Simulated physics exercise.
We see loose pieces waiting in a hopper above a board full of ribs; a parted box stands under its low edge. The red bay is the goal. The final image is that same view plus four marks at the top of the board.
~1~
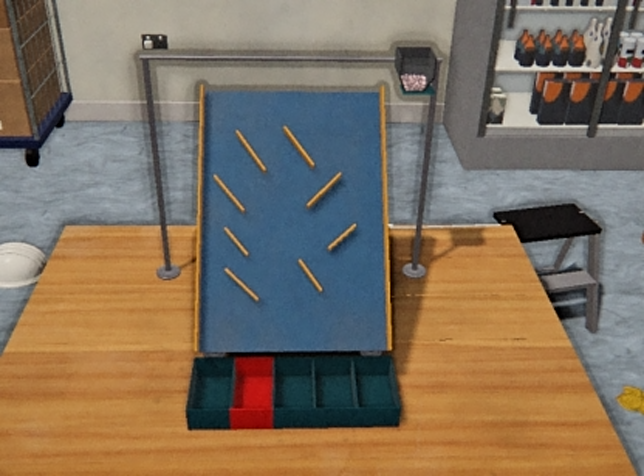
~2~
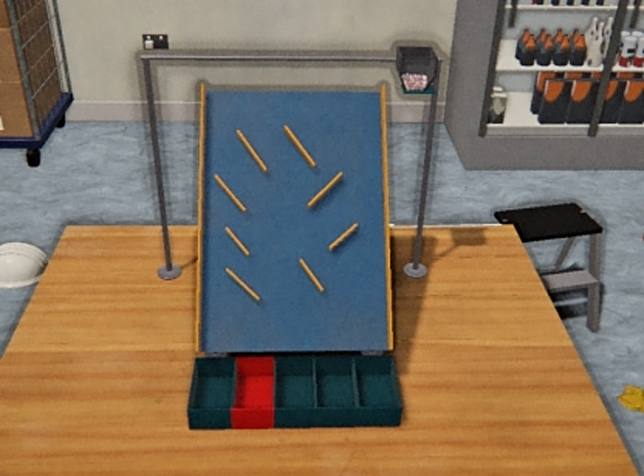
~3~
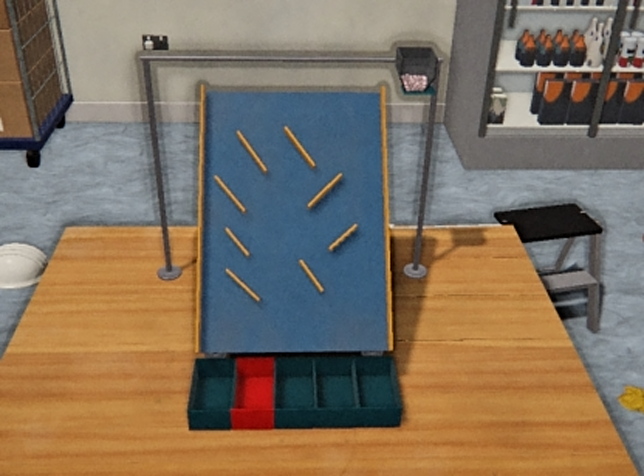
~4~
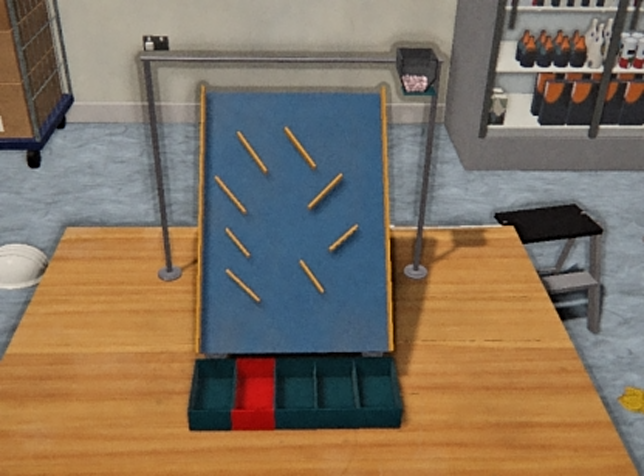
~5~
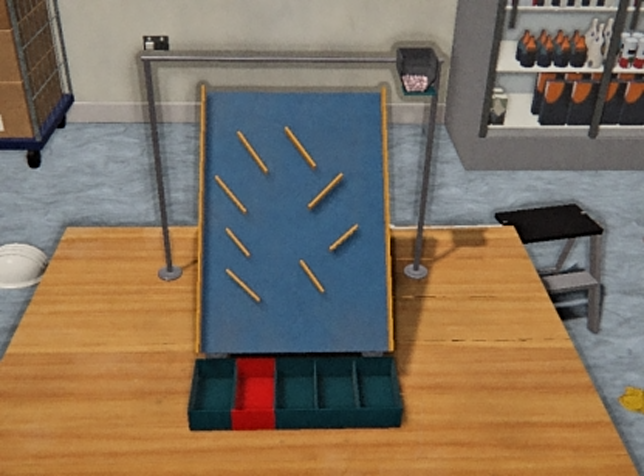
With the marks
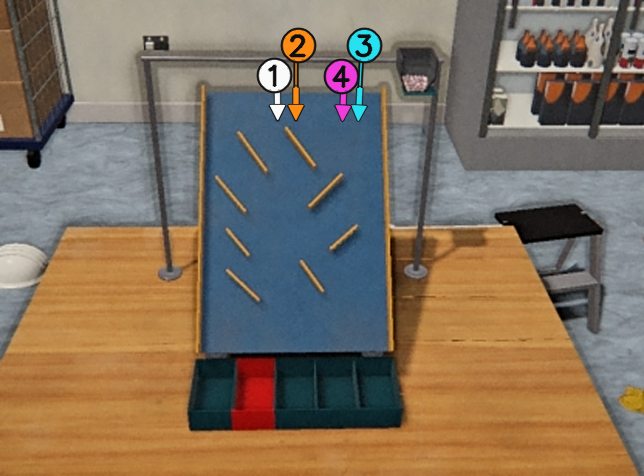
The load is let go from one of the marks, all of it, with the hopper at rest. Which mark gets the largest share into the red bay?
2 works best here.
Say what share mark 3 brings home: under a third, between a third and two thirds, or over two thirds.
Mark 3 gives under a third.
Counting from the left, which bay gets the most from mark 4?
The fifth.
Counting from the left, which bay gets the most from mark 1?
The third.
On the marked copy, mark 1 meets the board at (277, 114); mark 2 meets the board at (295, 114); mark 3 meets the board at (358, 115); mark 4 meets the board at (342, 115).
With 1, a small part in the red bay, most in other bays, a small part outside the box.
With 2, about a third in the red bay, about half in other bays, a small part outside the box.
With 3, a small part in the red bay, most in other bays, a small part outside the box.
With 4, a small part in the red bay, about two thirds in other bays, about a quarter outside the box.
